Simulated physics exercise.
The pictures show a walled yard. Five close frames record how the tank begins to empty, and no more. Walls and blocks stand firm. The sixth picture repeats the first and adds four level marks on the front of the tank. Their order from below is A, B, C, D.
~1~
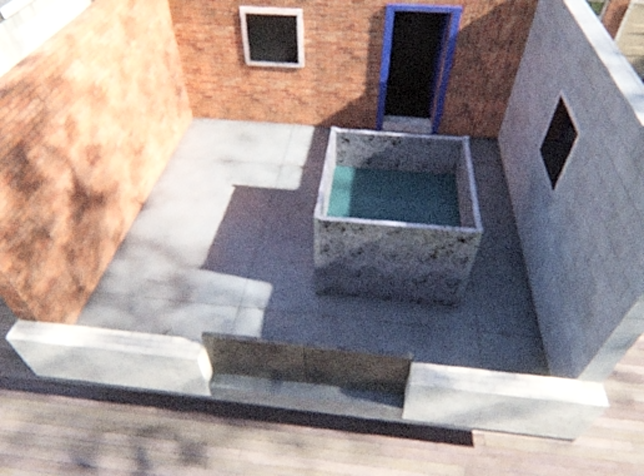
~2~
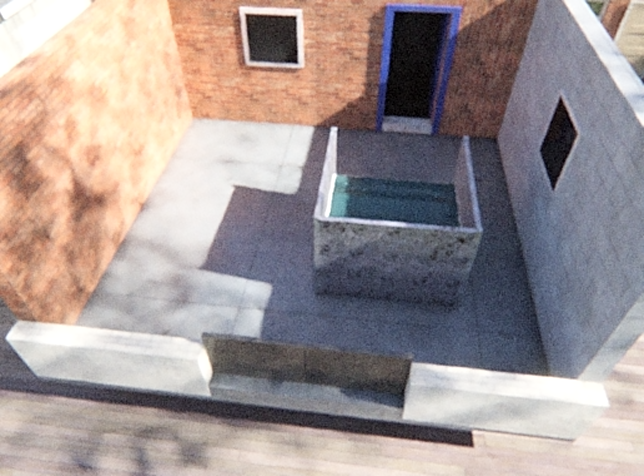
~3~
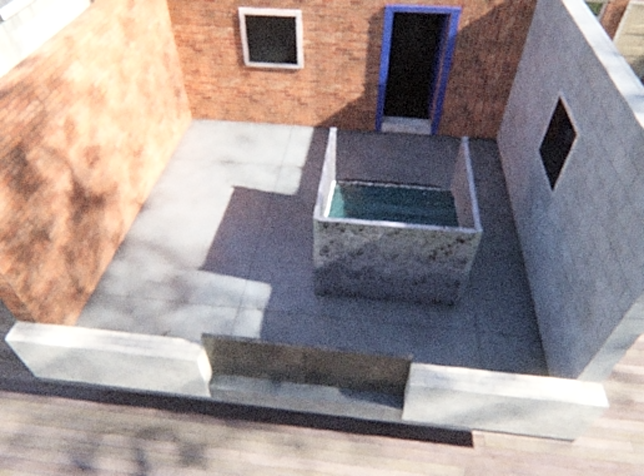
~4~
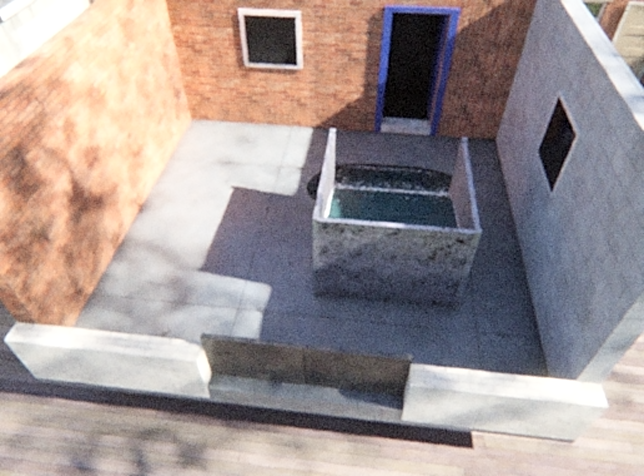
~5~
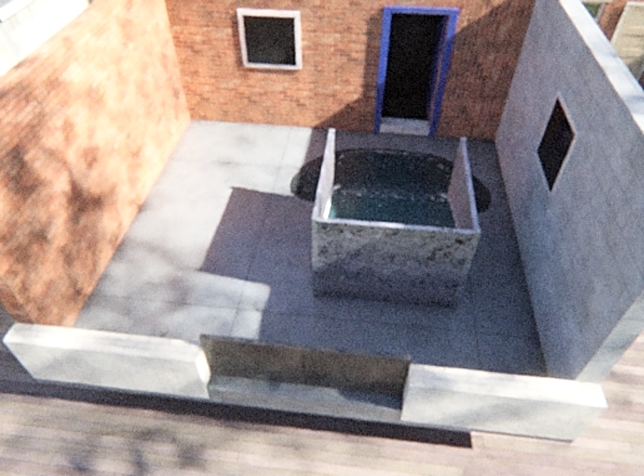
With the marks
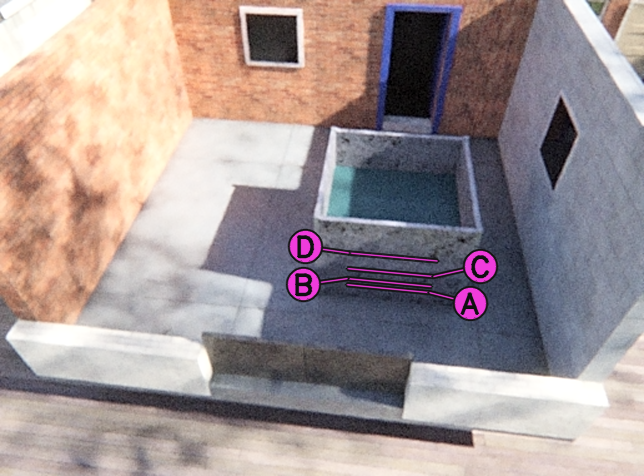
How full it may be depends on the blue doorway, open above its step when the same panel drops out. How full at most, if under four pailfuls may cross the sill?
Use line B.
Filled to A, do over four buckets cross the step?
No.
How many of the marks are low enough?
Two of the four.
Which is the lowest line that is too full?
It is C.
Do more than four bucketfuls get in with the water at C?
Yes, that goes wrong.
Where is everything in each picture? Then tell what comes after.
Water in the tank at rest, its middle at (393, 208); foot of the blue doorway at (406, 132); shut gate at (306, 349), in the first frame.
Water covers 2 % of the ground, its front hidden from here, in the second frame.
Water covers 5 % of the ground, its front hidden from here, in the third frame.
Water covers 9 % of the ground, its front hidden from here, in the fourth frame.
Front seen at (300, 187), 15 % of the ground wet, in the fifth frame.
On the marked copy, A at (388, 288); B at (388, 282); C at (390, 272); D at (392, 256); from the bottom up A, B, C, D.
For line A, nothing gets over.
For line B, a splash gets over, under a bucket.
For line C, about 10 bucketfuls get in.
For line D, dozens of bucketfuls pour in.
